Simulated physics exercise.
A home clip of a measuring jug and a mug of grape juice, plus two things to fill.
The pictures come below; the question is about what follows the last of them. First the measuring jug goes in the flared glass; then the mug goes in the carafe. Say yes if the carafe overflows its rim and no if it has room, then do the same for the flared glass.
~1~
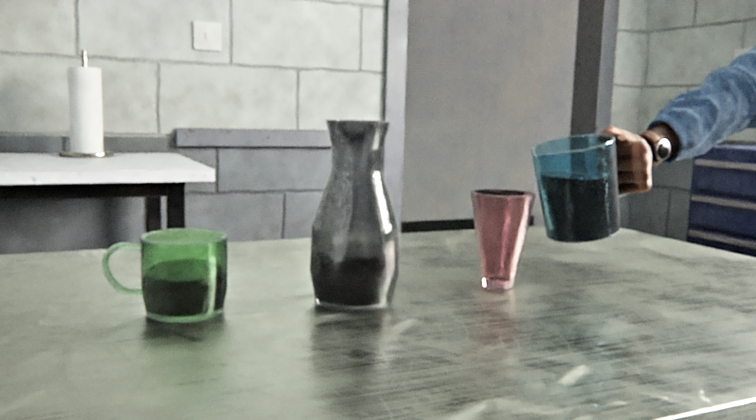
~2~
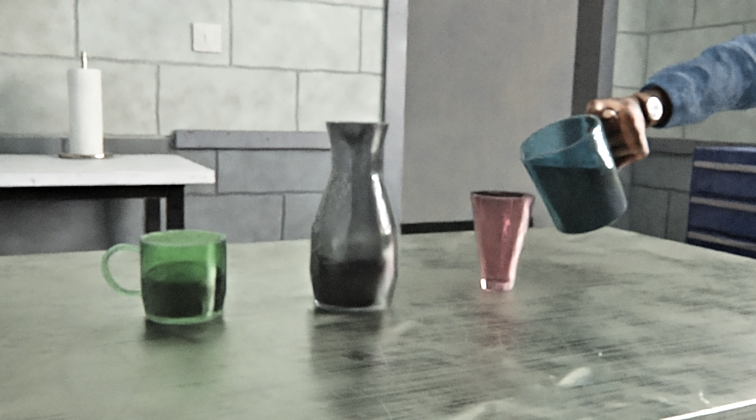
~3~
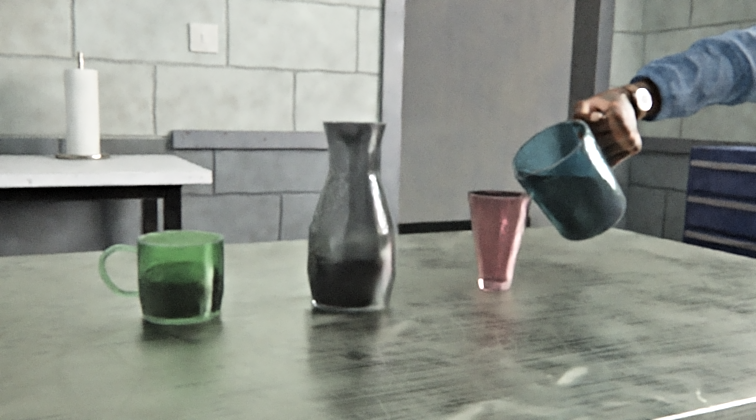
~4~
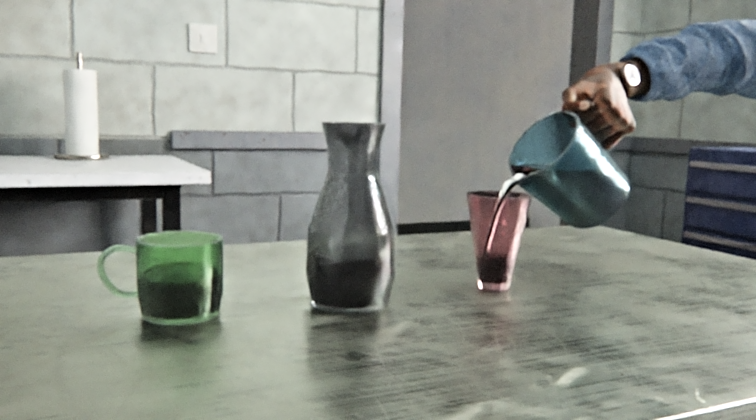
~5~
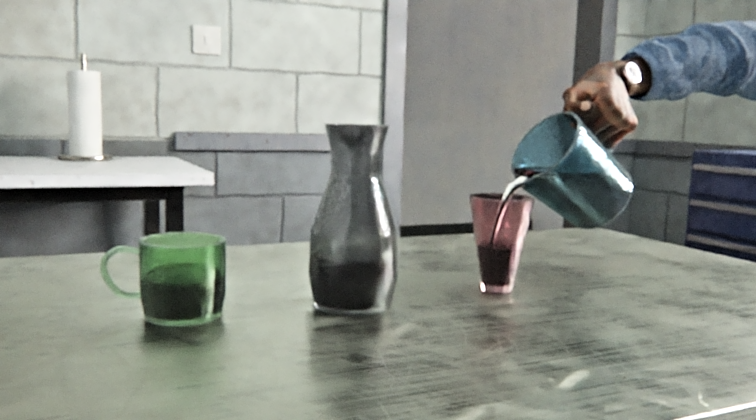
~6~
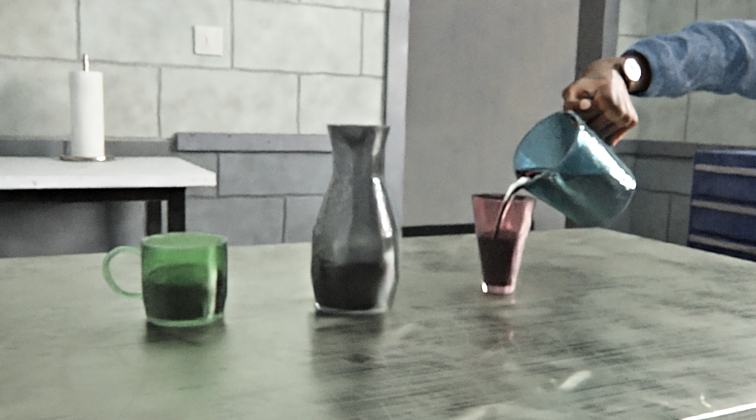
As I see it, the carafe keeps it all in, the flared glass spills.
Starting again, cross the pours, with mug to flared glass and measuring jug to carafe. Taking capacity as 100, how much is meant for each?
The first one is at 70 per cent, the second at 90 per cent.
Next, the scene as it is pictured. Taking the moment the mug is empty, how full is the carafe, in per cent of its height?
About 40%.
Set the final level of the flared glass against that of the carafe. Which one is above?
Answer: The flared glass.
Next, the flared glass is full to the brim with a puddle round it.
Finally, the carafe is about a third full; the flared glass is full to the brim with a puddle round it.
